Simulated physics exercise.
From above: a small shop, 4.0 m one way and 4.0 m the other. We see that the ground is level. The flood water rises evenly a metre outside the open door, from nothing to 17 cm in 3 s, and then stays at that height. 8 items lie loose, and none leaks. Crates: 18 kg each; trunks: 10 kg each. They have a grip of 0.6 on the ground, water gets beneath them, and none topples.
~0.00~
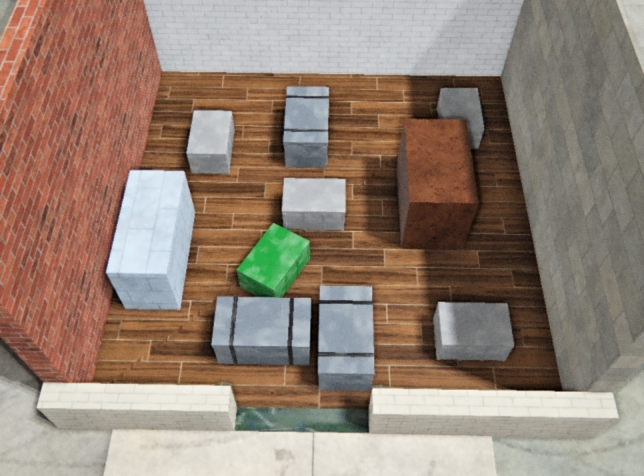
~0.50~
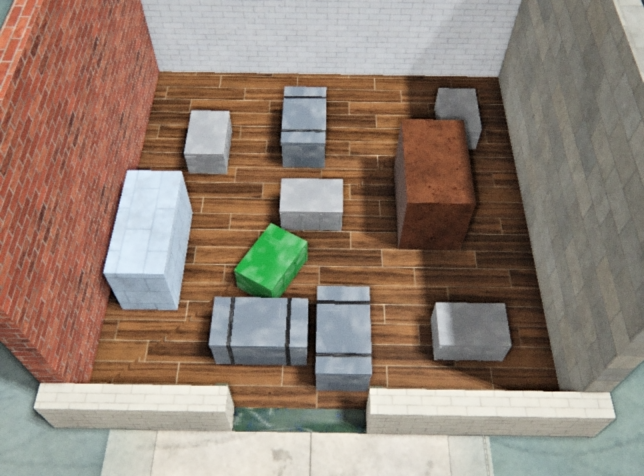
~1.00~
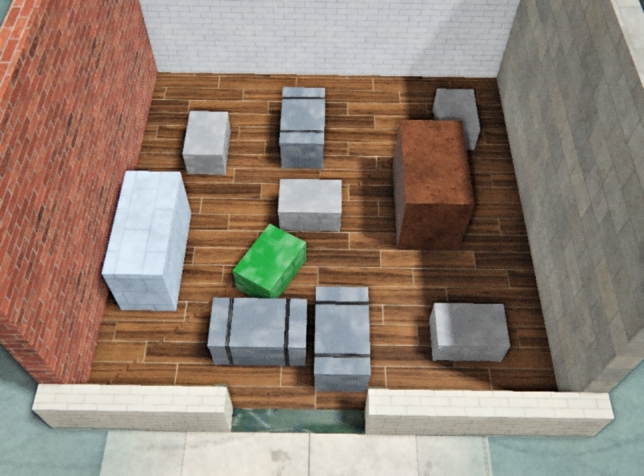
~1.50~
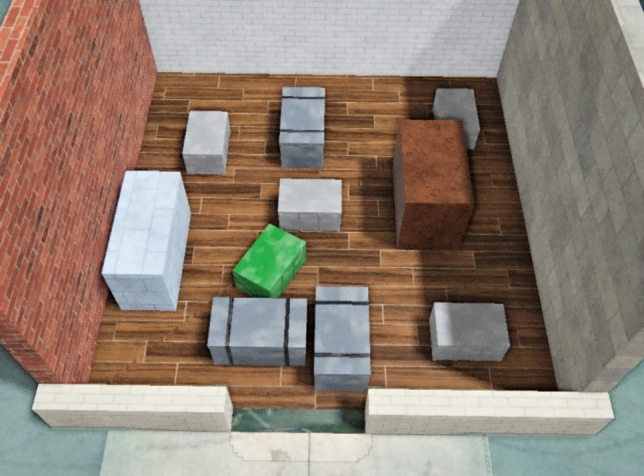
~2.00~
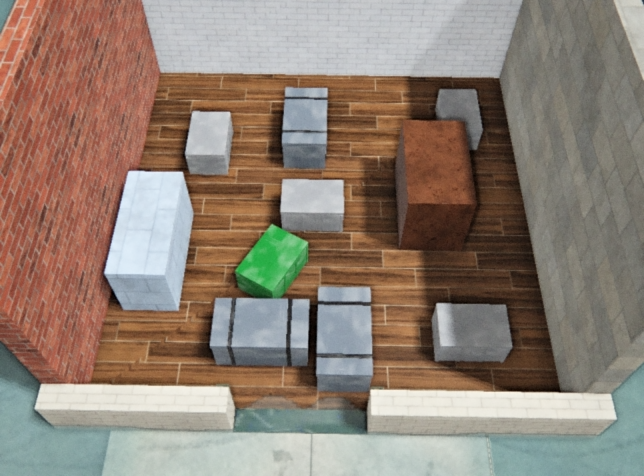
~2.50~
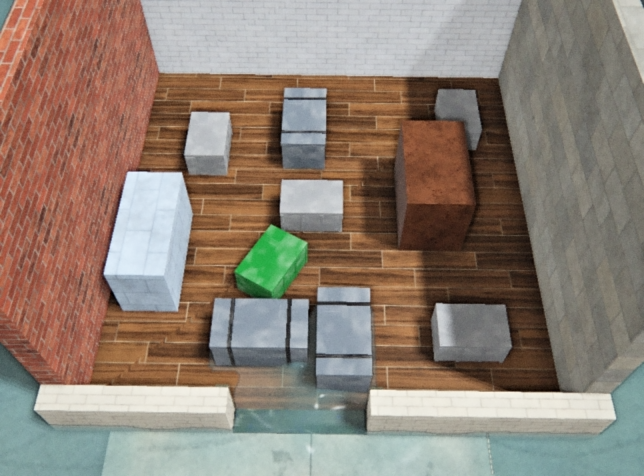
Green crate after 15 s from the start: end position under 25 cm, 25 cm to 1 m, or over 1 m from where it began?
Over 1 m.
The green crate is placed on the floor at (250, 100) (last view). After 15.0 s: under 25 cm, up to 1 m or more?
Short answer, it goes a modest way.
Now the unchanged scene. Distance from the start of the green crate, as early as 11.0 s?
Roughly 100 cm.
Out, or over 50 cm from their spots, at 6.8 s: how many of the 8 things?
The count is 3.
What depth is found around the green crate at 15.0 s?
Somewhere close to 12 cm.
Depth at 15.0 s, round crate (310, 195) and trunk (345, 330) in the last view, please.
Depths: Near 12 cm, then near 8 cm.
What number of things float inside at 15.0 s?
Count at that moment: 8.
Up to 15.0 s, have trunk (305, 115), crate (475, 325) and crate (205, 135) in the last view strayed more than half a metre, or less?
In turn: Beyond, within, within.
After 3.5 s the green crate is near (271, 257), 0.0 m from its start, aground; 0 afloat.
After 6.8 s the green crate is near (219, 192), 0.9 m from its start, aground; 3 afloat.
After 11.0 s the green crate is near (216, 180), 1.1 m from its start, aground; 4 afloat.
After 15.0 s the green crate is near (261, 90), 2.1 m from its start, afloat; 8 afloat.
